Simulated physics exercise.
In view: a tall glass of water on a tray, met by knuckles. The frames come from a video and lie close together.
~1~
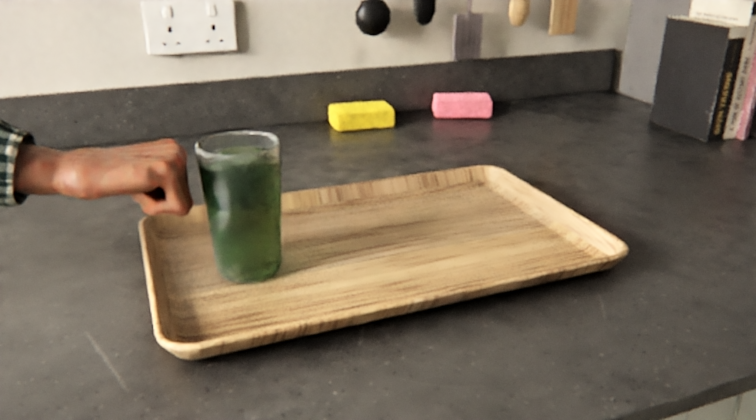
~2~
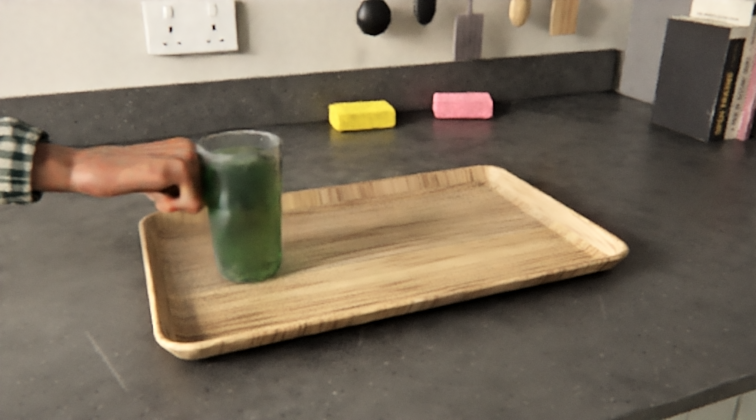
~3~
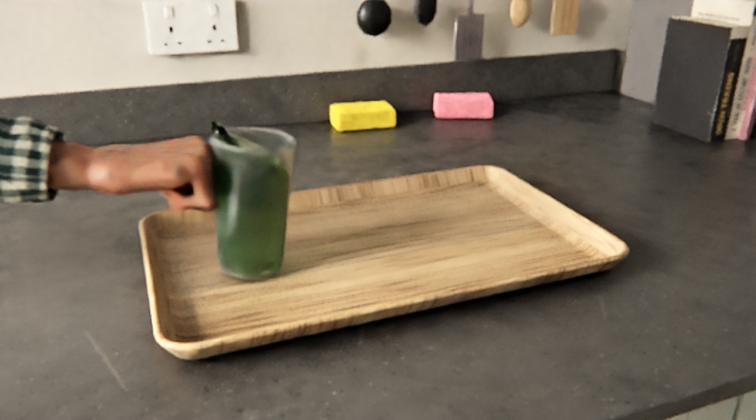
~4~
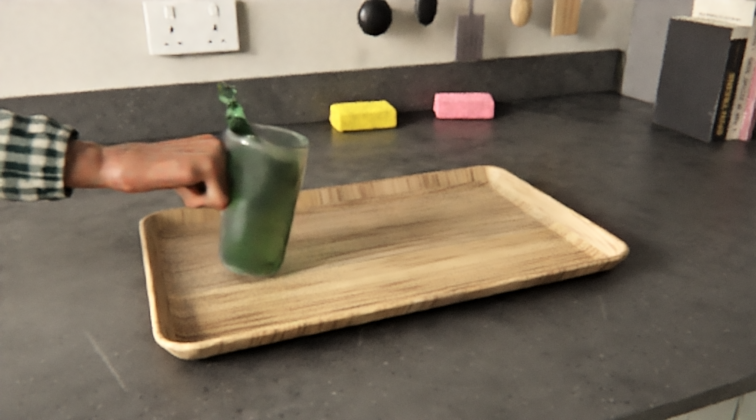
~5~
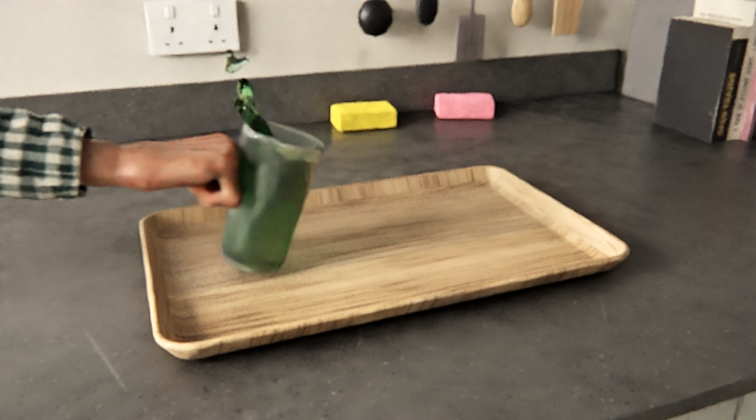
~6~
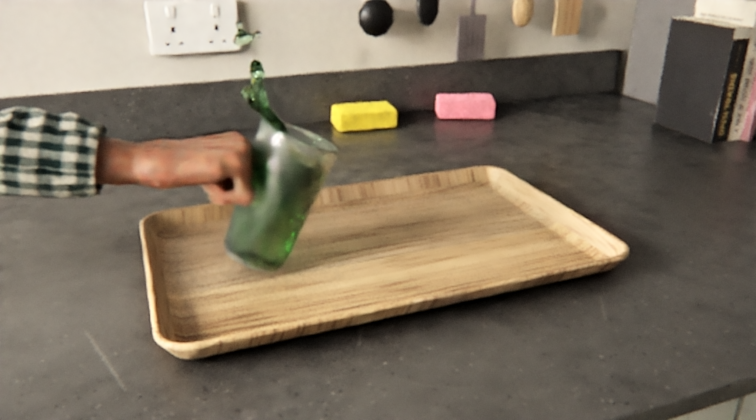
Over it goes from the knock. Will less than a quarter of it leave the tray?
No, a quarter or more ends up off the tray.
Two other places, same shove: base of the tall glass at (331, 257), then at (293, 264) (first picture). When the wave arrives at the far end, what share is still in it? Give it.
Near 60 in a hundred first, near 50 in a hundred second.
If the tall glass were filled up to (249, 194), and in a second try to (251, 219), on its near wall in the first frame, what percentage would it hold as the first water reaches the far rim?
Near 55 % and 60 %.
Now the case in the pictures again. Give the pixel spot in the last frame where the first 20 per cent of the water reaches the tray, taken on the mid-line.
Close to (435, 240).
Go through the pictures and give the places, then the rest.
The first frame shows tilt 0°; right rim (277, 141); surface from (202, 160) to (273, 152); the tray's far rim is at (555, 202); the tray is clear ahead.
The second frame shows tilt 0°; right rim (278, 141); surface from (202, 160) to (274, 152).
The third frame shows tilt 6°; right rim (292, 140); surface from (216, 137) to (279, 155); 1 per cent is over the edge.
The fourth frame shows tilt 12°; right rim (306, 142); surface from (231, 131) to (300, 155); 4 per cent is over the edge.
The fifth frame shows tilt 18°; right rim (320, 144); surface from (241, 148) to (314, 150); 5 per cent is over the edge.
The sixth frame shows tilt 25°; right rim (334, 149); surface from (249, 173) to (328, 152); 6 per cent is over the edge.
A moment on, the tall glass lies on its side and 87 per cent is in the glass, 1 on the tray and 13 above or beyond its rim.
Next, the tall glass lies on its side and 45 per cent is in the glass, 48 on the tray and 8 above or beyond its rim.
Then the tall glass lies on its side and 26 per cent is in the glass, 49 on the tray and 25 above or beyond its rim.
Later the tall glass lies on its side and 14 per cent is in the glass, 46 on the tray and 40 above or beyond its rim.
In the end 60 per cent is held by tray and glass, 40 is off the tray.
